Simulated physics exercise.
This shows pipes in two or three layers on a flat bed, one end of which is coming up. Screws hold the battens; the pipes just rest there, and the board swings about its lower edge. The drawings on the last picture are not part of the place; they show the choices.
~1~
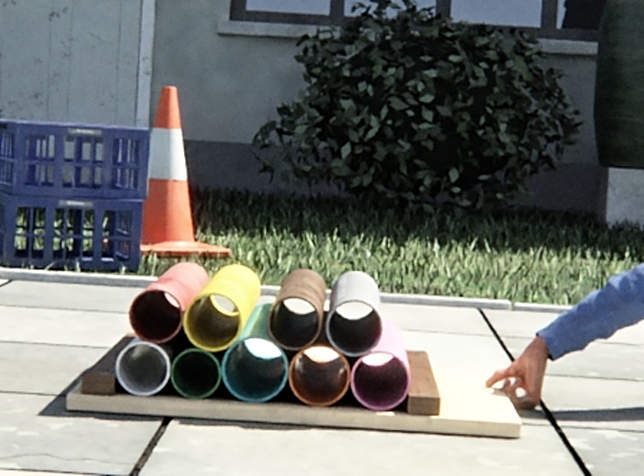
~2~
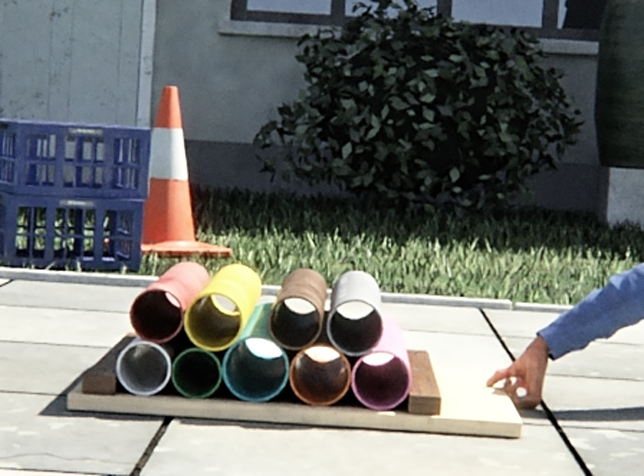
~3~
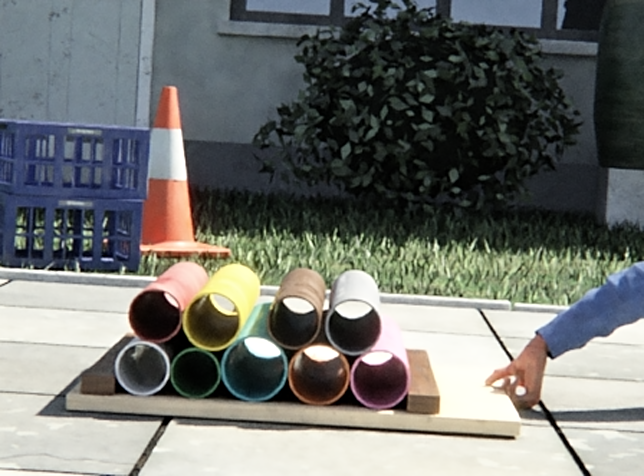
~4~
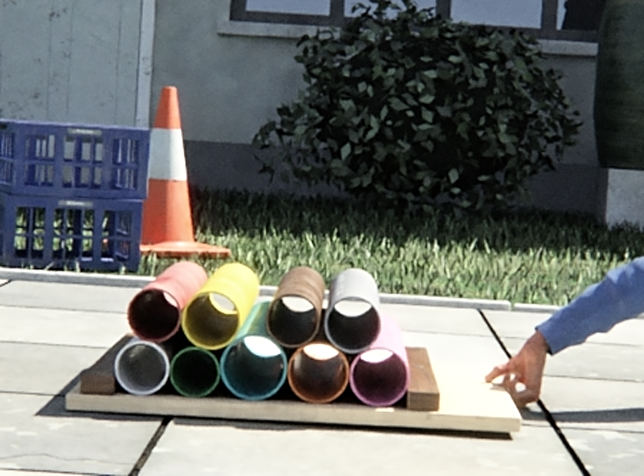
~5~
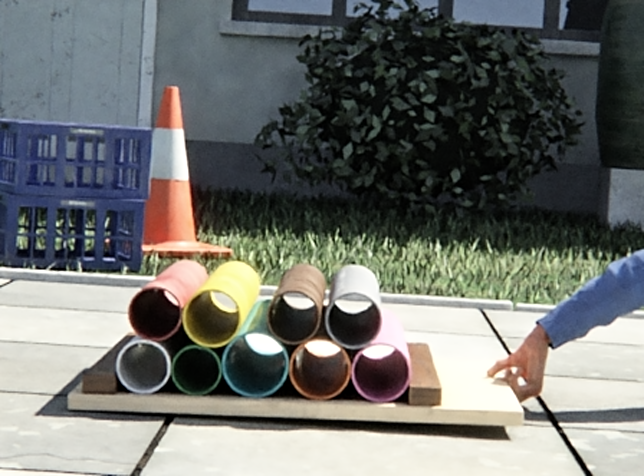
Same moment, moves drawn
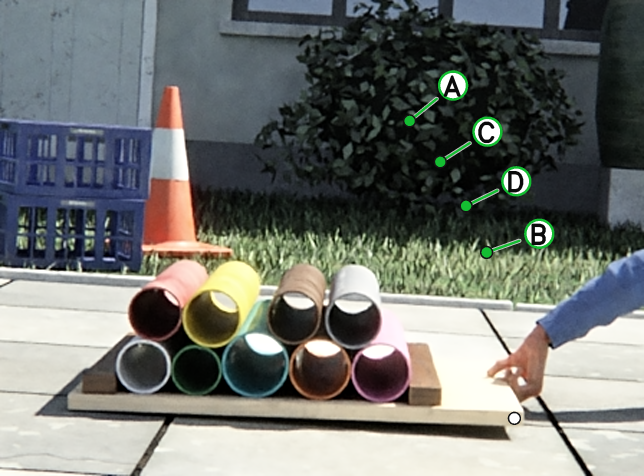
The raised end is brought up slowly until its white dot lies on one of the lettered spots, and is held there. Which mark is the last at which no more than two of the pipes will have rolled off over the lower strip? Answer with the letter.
The answer is mark D.
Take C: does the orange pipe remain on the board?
Yes, with C.
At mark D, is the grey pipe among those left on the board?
Yes.
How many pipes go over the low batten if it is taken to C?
At C the number is four.
On the marked copy, A at (410, 121); B at (487, 253); C at (441, 162); D at (466, 206); the white dot at (514, 419).
With D. Early on, board at 17°.
Further on, board at 30°.
At the end, board at 30°, two over the low batten (yellow, red).
As for the rest, A four over the low batten (yellow, brown, grey, red); B two over the low batten (yellow, red); C four over the low batten (yellow, brown, grey, red).
